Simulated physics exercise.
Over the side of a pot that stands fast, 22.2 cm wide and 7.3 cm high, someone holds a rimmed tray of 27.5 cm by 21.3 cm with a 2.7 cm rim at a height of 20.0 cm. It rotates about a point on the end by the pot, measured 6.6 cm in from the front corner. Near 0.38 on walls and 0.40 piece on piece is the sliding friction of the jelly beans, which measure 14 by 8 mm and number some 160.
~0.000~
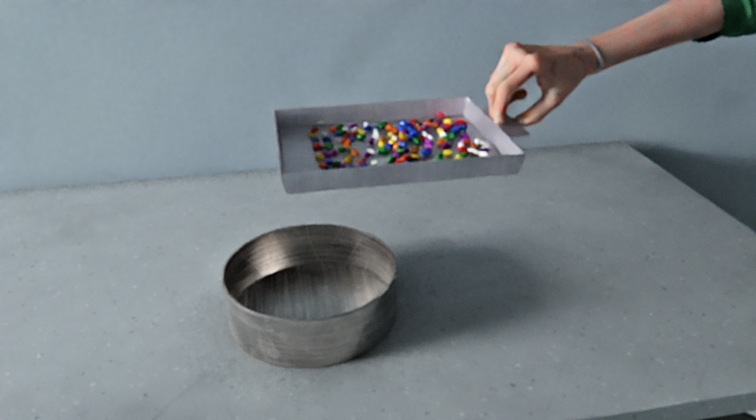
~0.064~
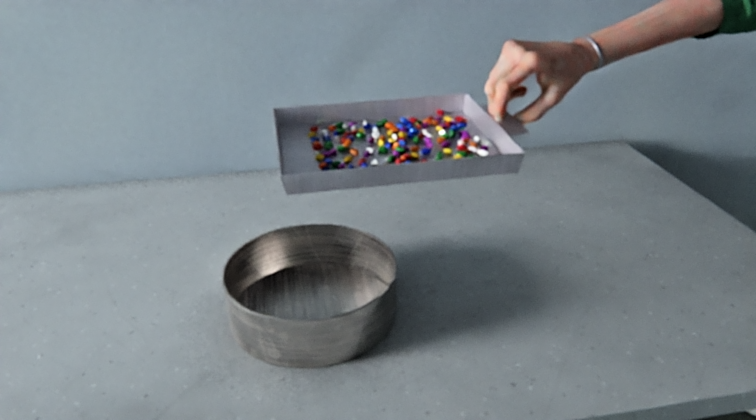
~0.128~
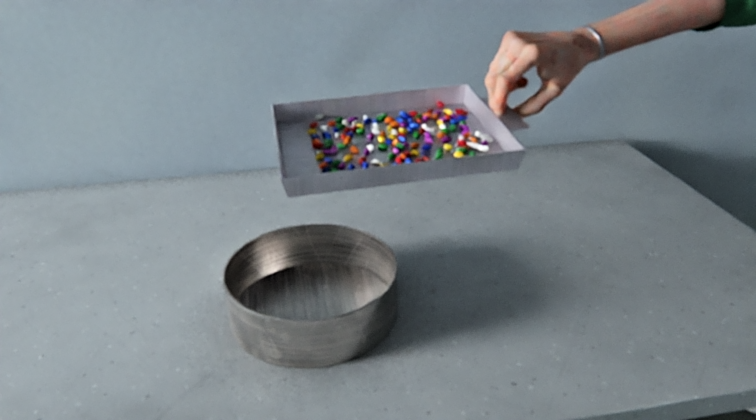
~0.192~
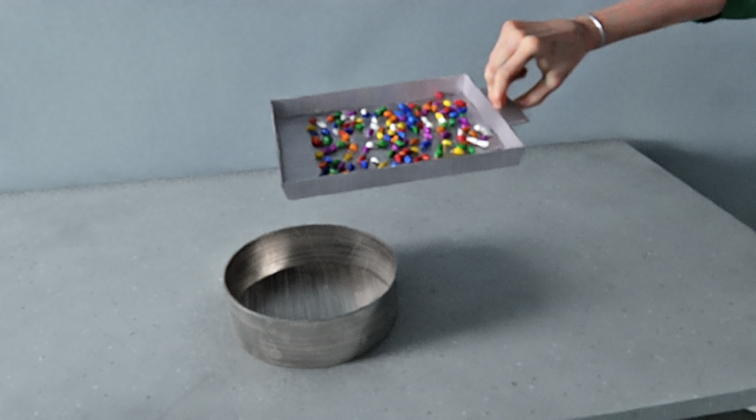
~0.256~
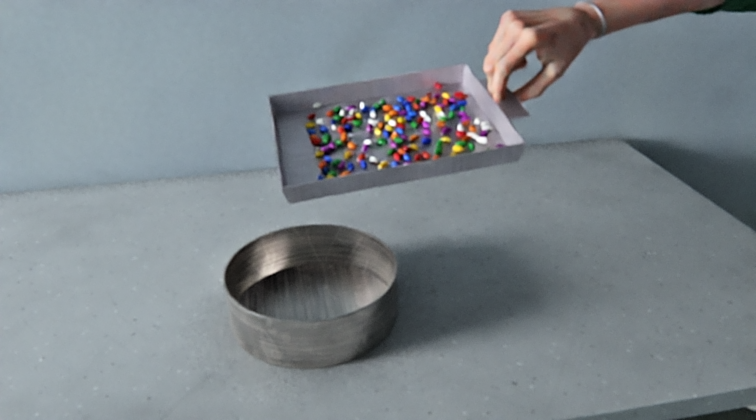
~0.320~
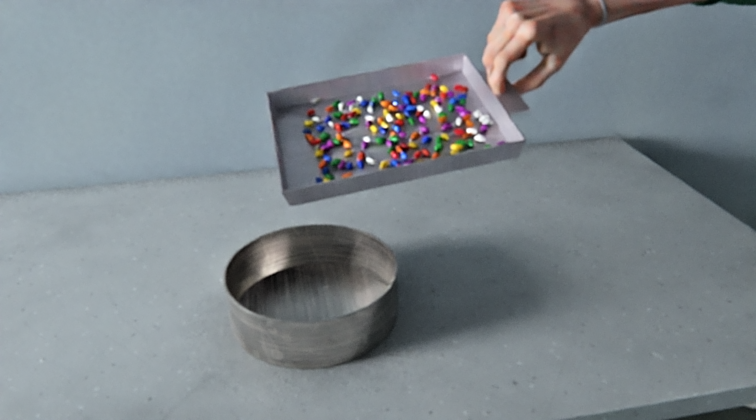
A shallow grey tray of small multicoloured pieces, held by a hand at its right end, tilts slightly, its left front corner dipping lowest while the pieces shift a little inside. Below it, to the left, a round, brushed metal pot stands still on a grey speckled tabletop. The unmoving view looks slightly down at the table against a plain blue-grey wall, with a green sleeve at upper right.
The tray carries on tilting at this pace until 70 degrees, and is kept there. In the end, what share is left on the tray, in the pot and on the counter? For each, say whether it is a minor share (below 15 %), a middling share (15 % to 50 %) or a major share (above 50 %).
One by one: Tray: The majority; pot: A decent number; counter: A small number.
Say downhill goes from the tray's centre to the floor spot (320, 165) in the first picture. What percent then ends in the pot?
Estimate: Some 10 per cent.
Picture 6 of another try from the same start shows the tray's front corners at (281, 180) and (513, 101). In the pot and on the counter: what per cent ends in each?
In the pot: 15 per cent; on the counter: 5 per cent.
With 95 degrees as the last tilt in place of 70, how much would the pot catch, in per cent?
It would be near 90 per cent.
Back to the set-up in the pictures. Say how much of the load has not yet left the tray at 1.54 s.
Close to 95 in a hundred.
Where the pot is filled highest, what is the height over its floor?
I'd say near 1.0 centimetres.
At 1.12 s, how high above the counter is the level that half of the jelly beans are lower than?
About 22 centimetres.
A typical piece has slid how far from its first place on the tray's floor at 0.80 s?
About 9 cm.
Then, at 0.80 s, tilt 41 degrees; the tray holds 100 %, the pot 0 %.
Then, at 1.12 s, tilt 58 degrees; the tray holds 100 %, the pot 0 %.
After 1.54 s, tilt 70 degrees; the tray holds 95 %, the pot 0 %.
By 3.5 s all is still; tray 75 %, pot 20 %, counter 0 %.
